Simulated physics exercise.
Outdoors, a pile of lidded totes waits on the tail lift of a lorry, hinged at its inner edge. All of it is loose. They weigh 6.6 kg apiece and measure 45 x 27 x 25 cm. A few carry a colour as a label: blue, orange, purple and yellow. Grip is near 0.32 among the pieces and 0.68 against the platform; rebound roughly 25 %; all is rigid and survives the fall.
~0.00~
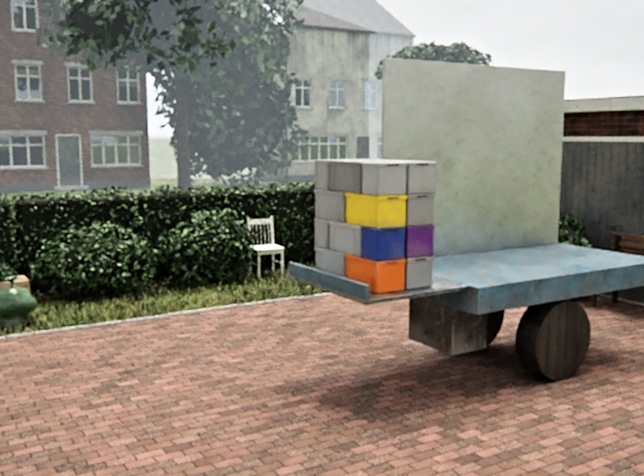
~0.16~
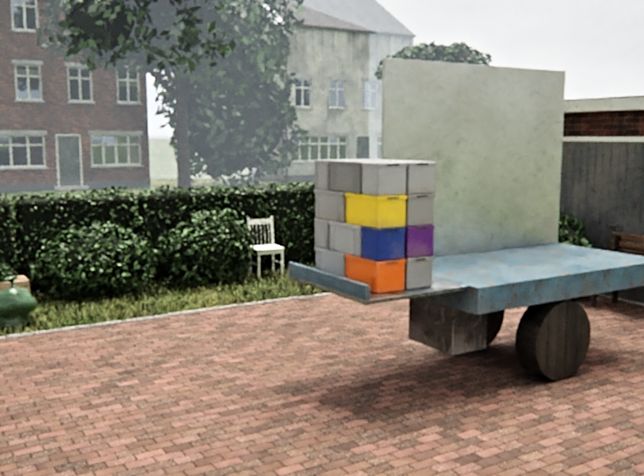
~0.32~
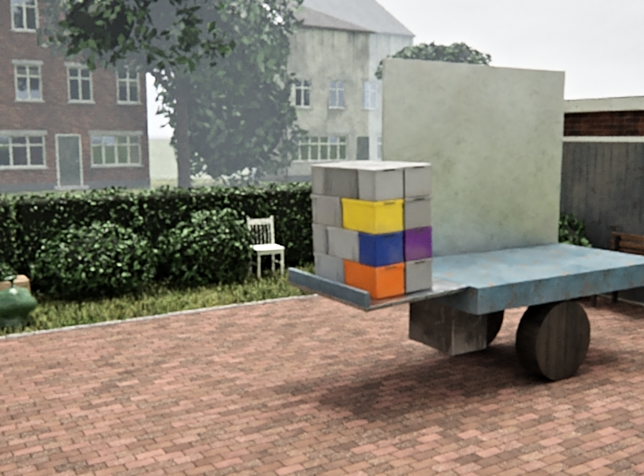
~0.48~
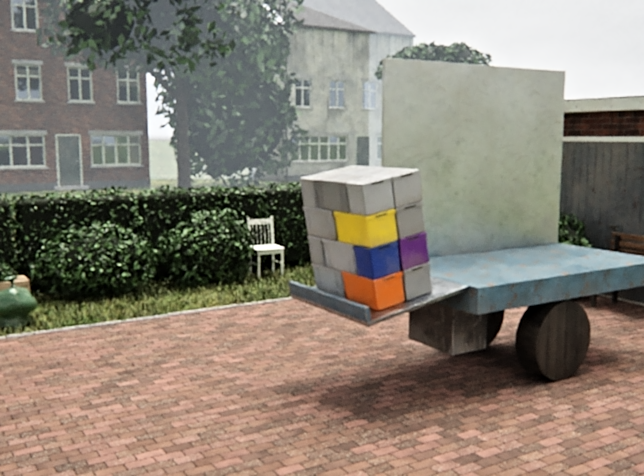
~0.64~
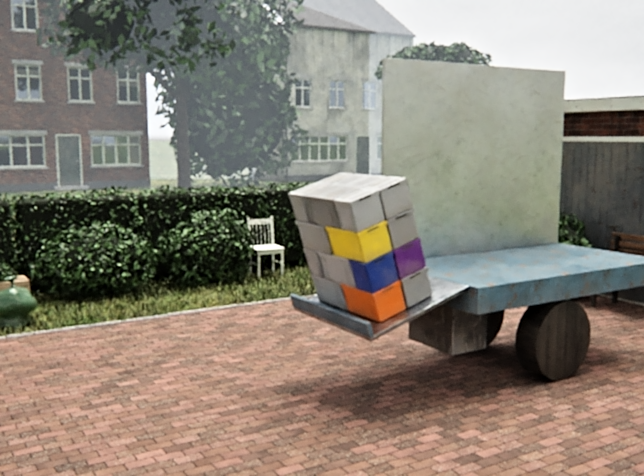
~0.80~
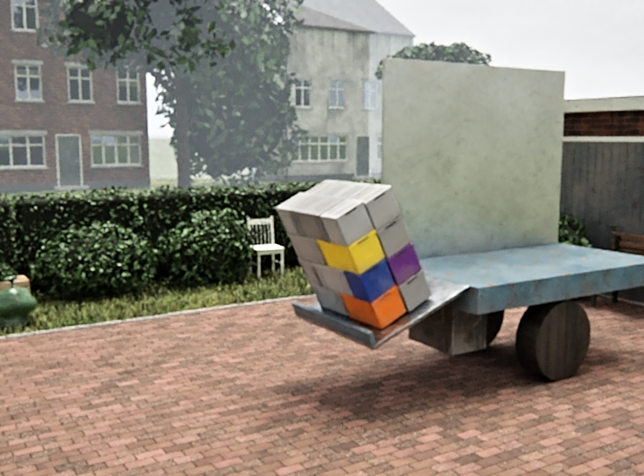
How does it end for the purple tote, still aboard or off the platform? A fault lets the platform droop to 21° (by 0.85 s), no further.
The purple tote is still on top.
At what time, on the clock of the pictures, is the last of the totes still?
Near 2.5 s.
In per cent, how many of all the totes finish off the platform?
Roughly 65 per cent of them.
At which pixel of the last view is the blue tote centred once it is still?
At about (306, 409).
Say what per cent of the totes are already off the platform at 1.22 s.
At that moment 55 per cent.
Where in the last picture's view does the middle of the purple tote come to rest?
Near (374, 275).
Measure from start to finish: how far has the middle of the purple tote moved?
About 45 cm.
After 0.98 s, slope 21°; none of the 20 totes off the platform, 19 disturbed; purple tote 18° from how it stood; yellow tote 19° from how it stood.
After 1.22 s, slope 21°; 11 of the 20 totes off the platform; purple tote 42° from how it stood; orange tote 51° from how it stood.
After 1.72 s, slope 21°; 13 of the 20 totes off the platform; purple tote 53° from how it stood; yellow tote on its side.
In the end (2.6 s), slope 21°; 13 of the 20 totes off the platform; purple tote 53° from how it stood; yellow tote on its side; blue tote on its side. From the last view, middles, purple tote near (374, 275), yellow tote near (261, 419).
